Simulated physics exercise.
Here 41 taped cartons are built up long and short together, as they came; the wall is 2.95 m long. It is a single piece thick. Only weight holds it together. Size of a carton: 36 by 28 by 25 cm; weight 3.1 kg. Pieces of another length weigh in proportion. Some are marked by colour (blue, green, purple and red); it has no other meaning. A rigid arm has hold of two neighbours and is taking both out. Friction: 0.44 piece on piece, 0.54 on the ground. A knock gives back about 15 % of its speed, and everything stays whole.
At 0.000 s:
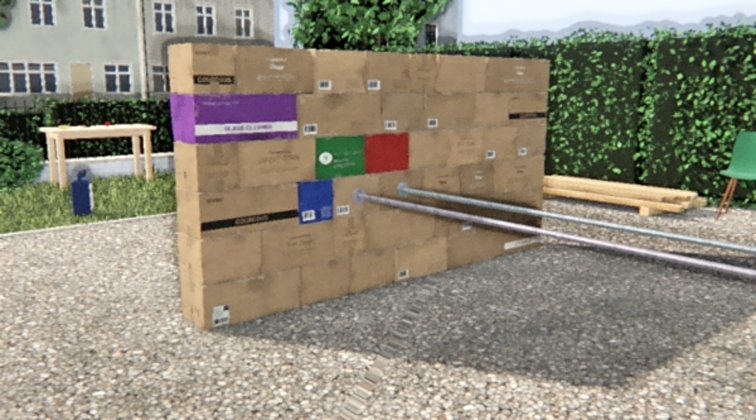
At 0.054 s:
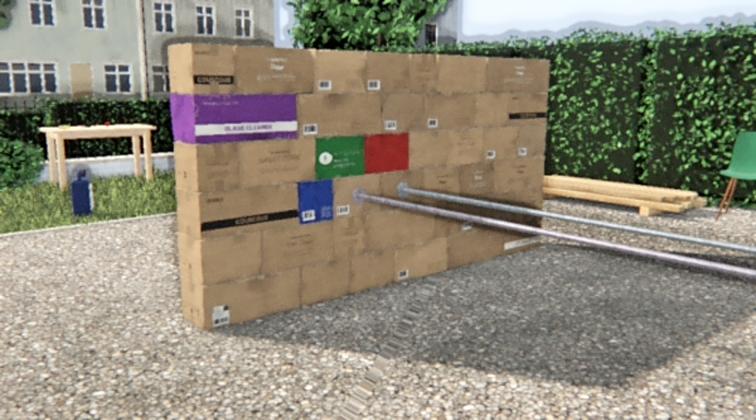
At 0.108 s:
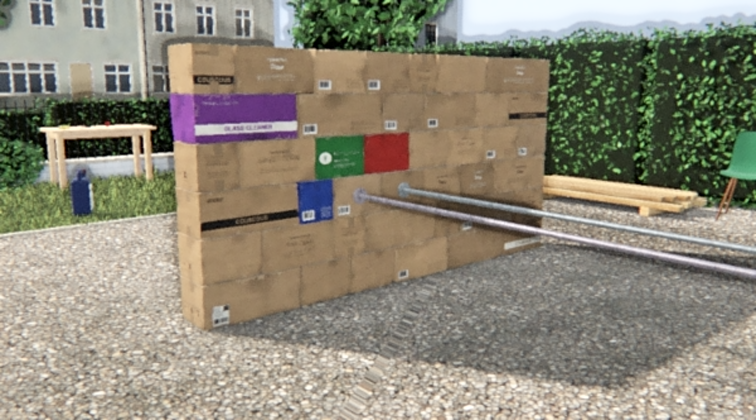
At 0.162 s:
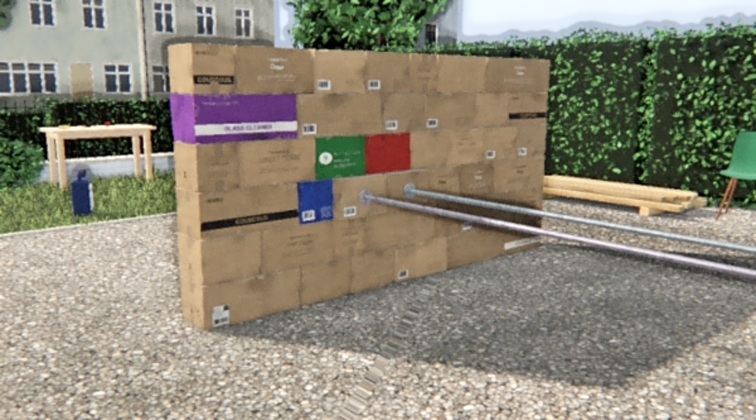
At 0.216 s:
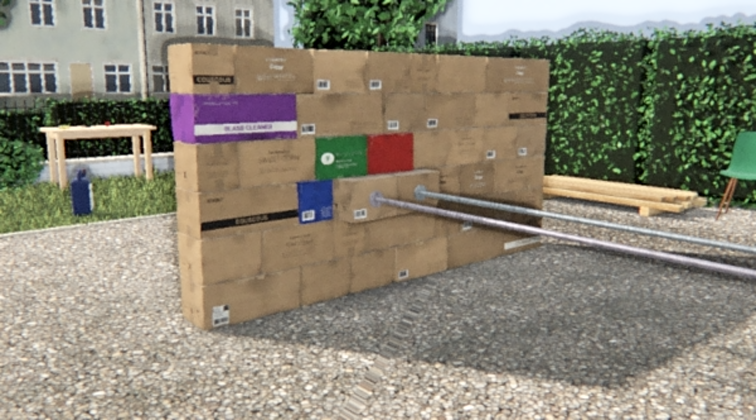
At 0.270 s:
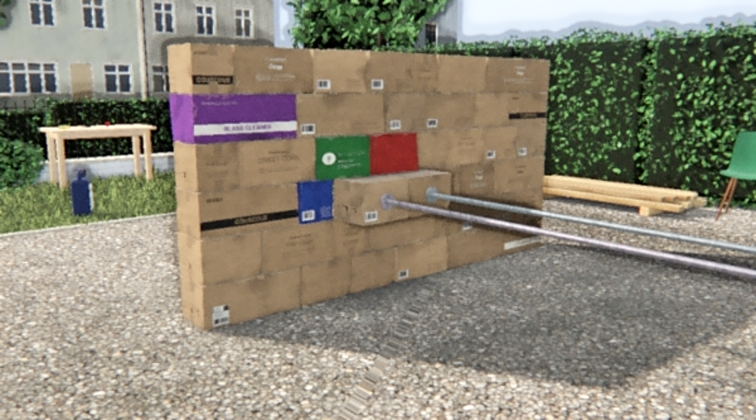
Two metal rods draw a brown carton out of the middle of a taped cardboard wall, slowly at first and then clearly toward the right, while the red and green cartons just above shift slightly after it. A purple carton sits at upper left and a blue one beside the gap. The fixed view looks slightly down across a sunlit gravel yard with a hedge, wooden table and pale building behind.
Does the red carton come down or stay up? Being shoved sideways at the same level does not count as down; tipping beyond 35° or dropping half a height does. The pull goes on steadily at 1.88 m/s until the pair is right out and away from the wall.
It falls.
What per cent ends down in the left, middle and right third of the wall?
Left 0, middle 10, right 0 per cent.
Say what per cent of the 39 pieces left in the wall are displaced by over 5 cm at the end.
It is 5 per cent.
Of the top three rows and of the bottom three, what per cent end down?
From the top 0, from the bottom 0 per cent.
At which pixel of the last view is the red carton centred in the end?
At about (437, 280).
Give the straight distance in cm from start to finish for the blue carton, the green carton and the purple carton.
About: Blue 0, green 10, purple 0.
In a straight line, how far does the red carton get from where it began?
Some 95 cm.
By 0.33 s, none of the 39 other cartons down, 7 disturbed; red carton tilted 14°; green carton moved 8 cm.
By 0.38 s, none of the 39 other cartons down, 7 disturbed; red carton tilted 28°; green carton moved 9 cm.
By 0.50 s, 1 of the 39 other cartons down; red carton tilted 66°, 22 cm lower; green carton moved 8 cm.
By 0.94 s, 1 of the 39 other cartons down; red carton tilted 64°, 69 cm lower; green carton moved 8 cm.
When it is over (1.9 s), 1 of the 39 other cartons down; red carton on its side; green carton moved 8 cm; blue carton unmoved. In pixels of the last frame, middles, red carton near (437, 280), green carton near (336, 157).
